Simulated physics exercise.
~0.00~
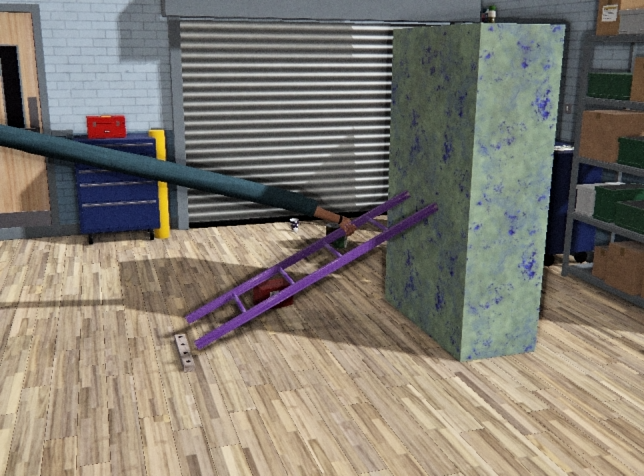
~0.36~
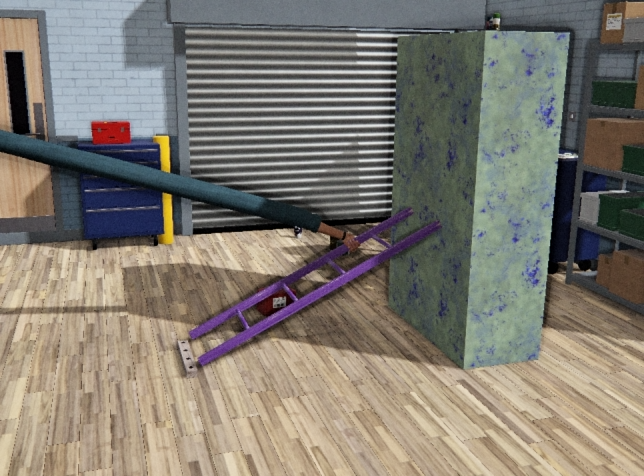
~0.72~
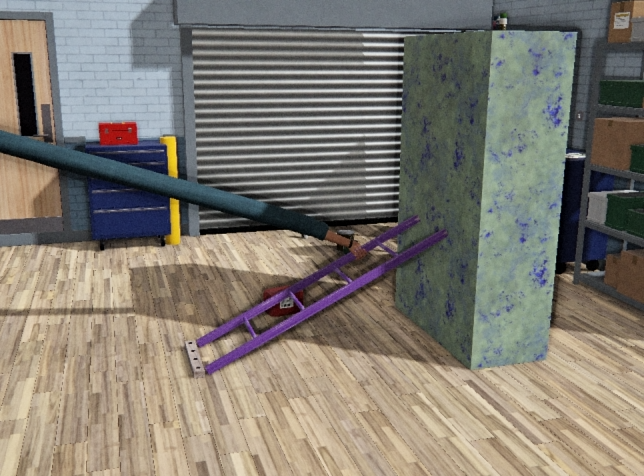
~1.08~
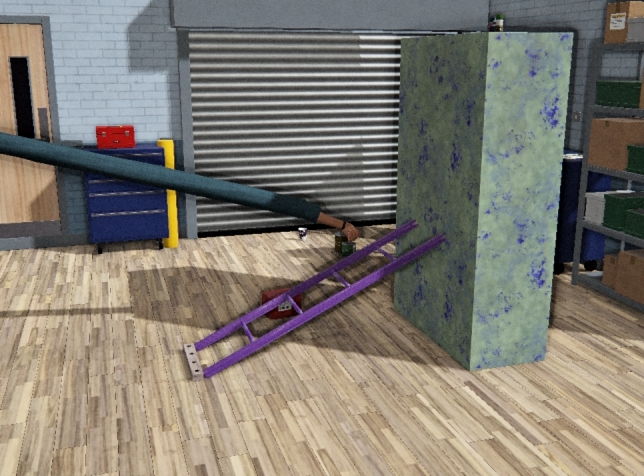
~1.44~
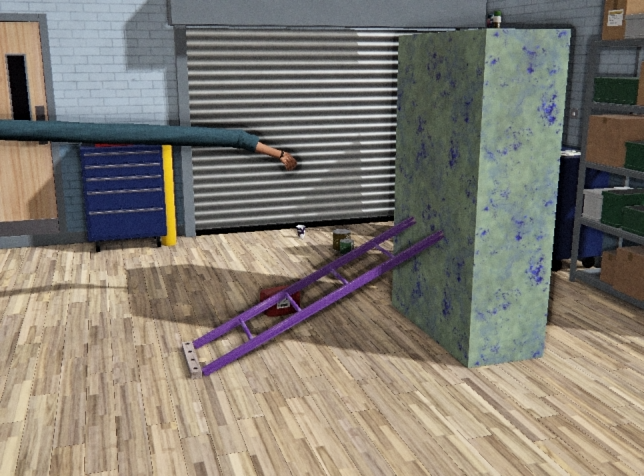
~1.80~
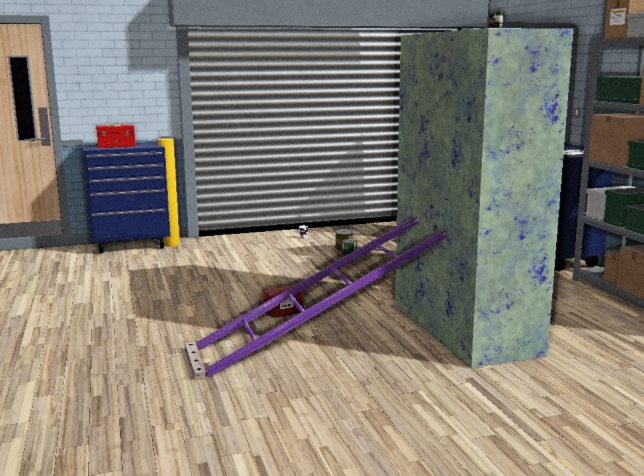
A purple gate is lowered against a speckled block by a hand, then stays leaning.
